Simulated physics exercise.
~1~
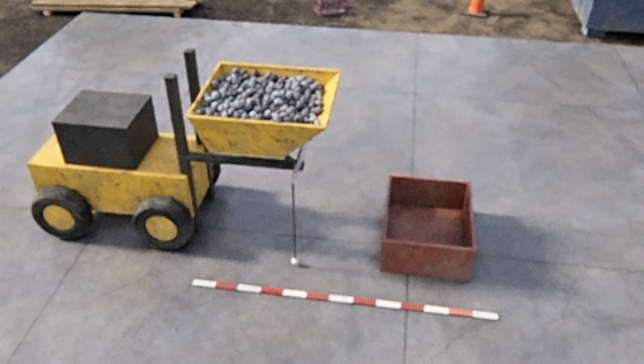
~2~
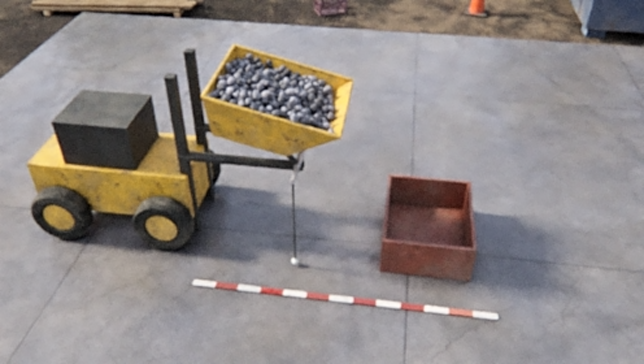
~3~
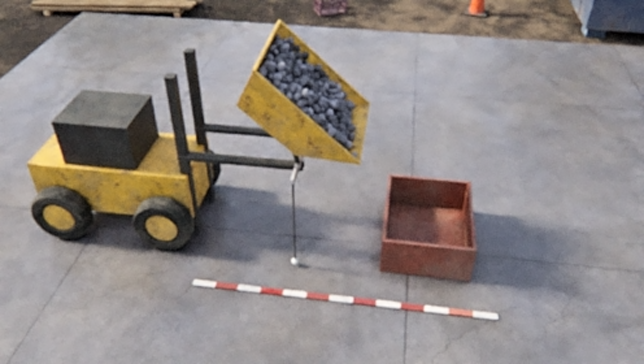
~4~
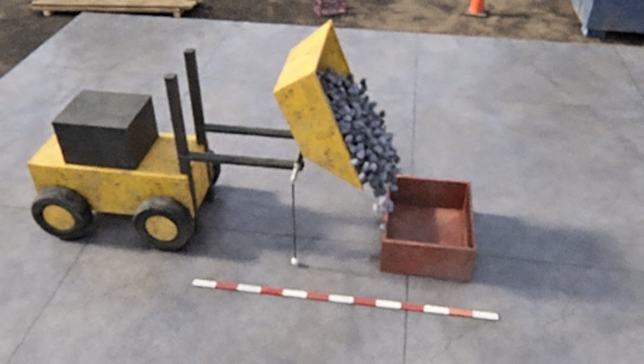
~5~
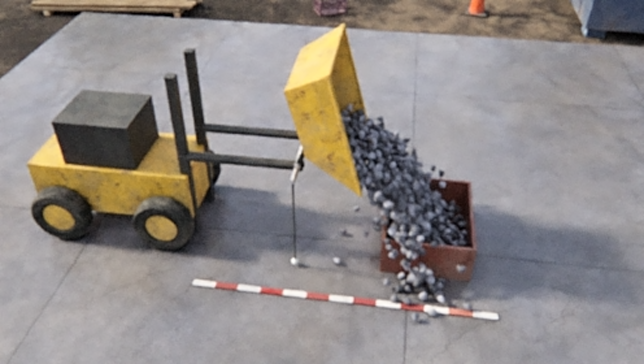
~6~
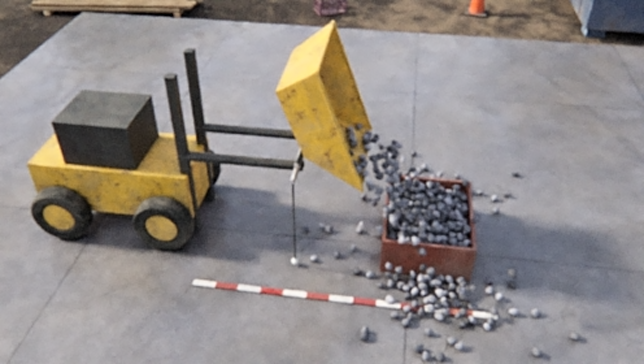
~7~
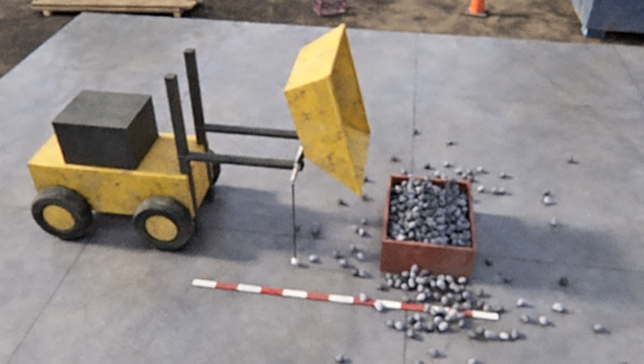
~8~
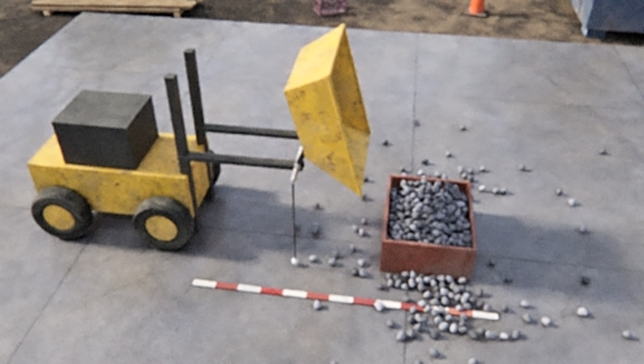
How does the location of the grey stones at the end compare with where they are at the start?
At the start the stones lie together in the raised yellow skip, while at the end they are lower and further right, mostly in the reddish-brown bin with some scattered on the ground around it.
